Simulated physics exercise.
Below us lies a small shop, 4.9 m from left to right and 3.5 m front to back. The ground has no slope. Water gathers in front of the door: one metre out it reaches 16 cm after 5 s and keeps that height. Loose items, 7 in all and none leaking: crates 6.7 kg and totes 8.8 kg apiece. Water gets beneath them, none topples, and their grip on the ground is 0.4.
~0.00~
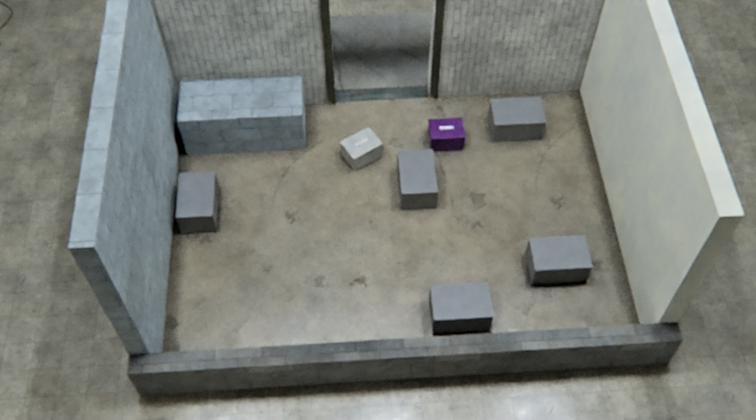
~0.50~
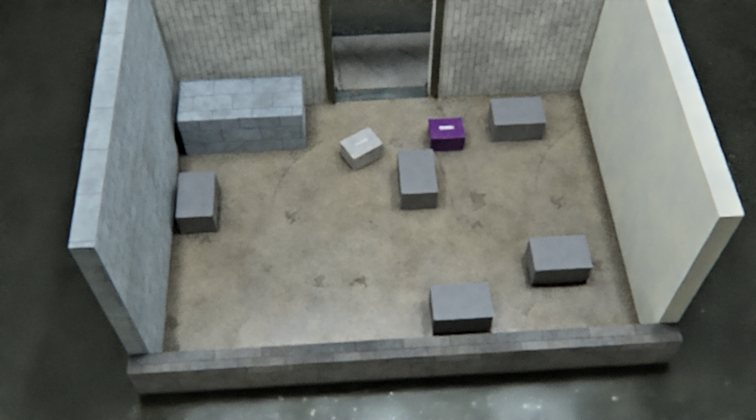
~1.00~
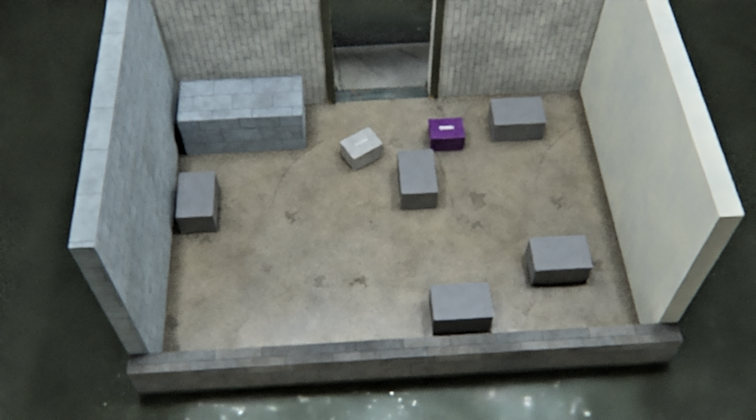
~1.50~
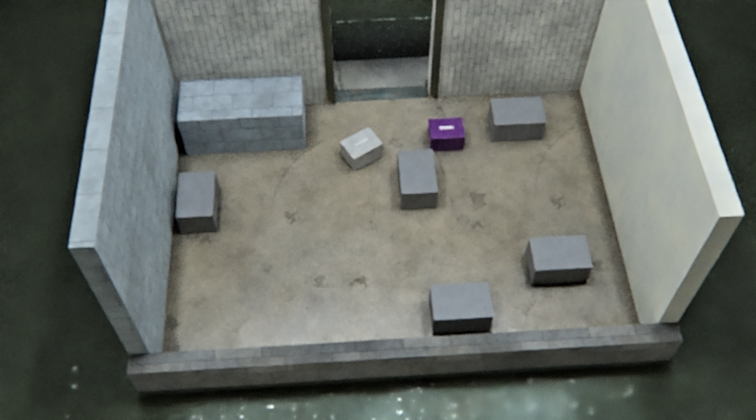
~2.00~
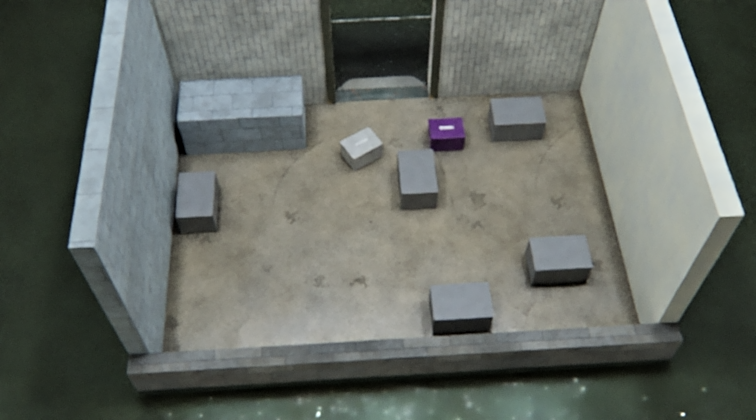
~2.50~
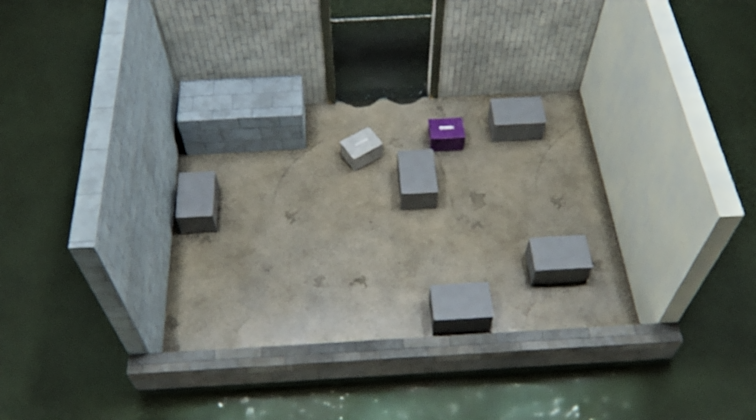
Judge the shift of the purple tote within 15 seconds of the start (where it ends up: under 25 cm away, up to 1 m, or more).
The purple tote is nudged along.
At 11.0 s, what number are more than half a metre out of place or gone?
By then 3.
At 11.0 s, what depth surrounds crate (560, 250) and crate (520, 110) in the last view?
Roughly 6 and 2 cm.
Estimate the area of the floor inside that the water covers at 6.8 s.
Some 12 m2.
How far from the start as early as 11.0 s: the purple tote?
Roughly 40 cm by then.
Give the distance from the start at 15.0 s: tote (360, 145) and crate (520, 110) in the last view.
In turn: 200 cm, 40 cm.
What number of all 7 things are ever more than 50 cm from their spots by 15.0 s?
6 of them.
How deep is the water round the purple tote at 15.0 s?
Roughly 6 cm.
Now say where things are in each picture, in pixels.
In the first picture, the purple tote at (447, 128) rests on the ground; water covers 0.0 m2; 0 of 7 have shifted.
In the second picture, the purple tote at (447, 128) rests on the ground; water covers 0.0 m2; 0 of 7 have shifted.
In the third picture, the purple tote at (447, 128), on the bottom; water covers 0.0 m2; 0 of 7 have shifted.
In the fourth picture, the purple tote at (447, 128), on the bottom; 0.0 m2 under water; 0 of 7 have shifted.
In the fifth picture, the purple tote at (447, 128), on the bottom; 0.0 m2 under water; 0 of 7 have shifted.
In the sixth picture, the purple tote at (447, 128), on the bottom; 0.0 m2 under water; 0 of 7 have shifted.
After 3.5 s the purple tote is near (447, 128), 0.0 m from its start, aground; 0 afloat.
After 6.8 s the purple tote is near (460, 140), 0.2 m from its start, aground; 0 afloat.
After 11.0 s the purple tote is near (470, 147), 0.4 m from its start, aground; 4 afloat.
After 15.0 s the purple tote is near (487, 168), 0.7 m from its start, aground; 6 afloat.
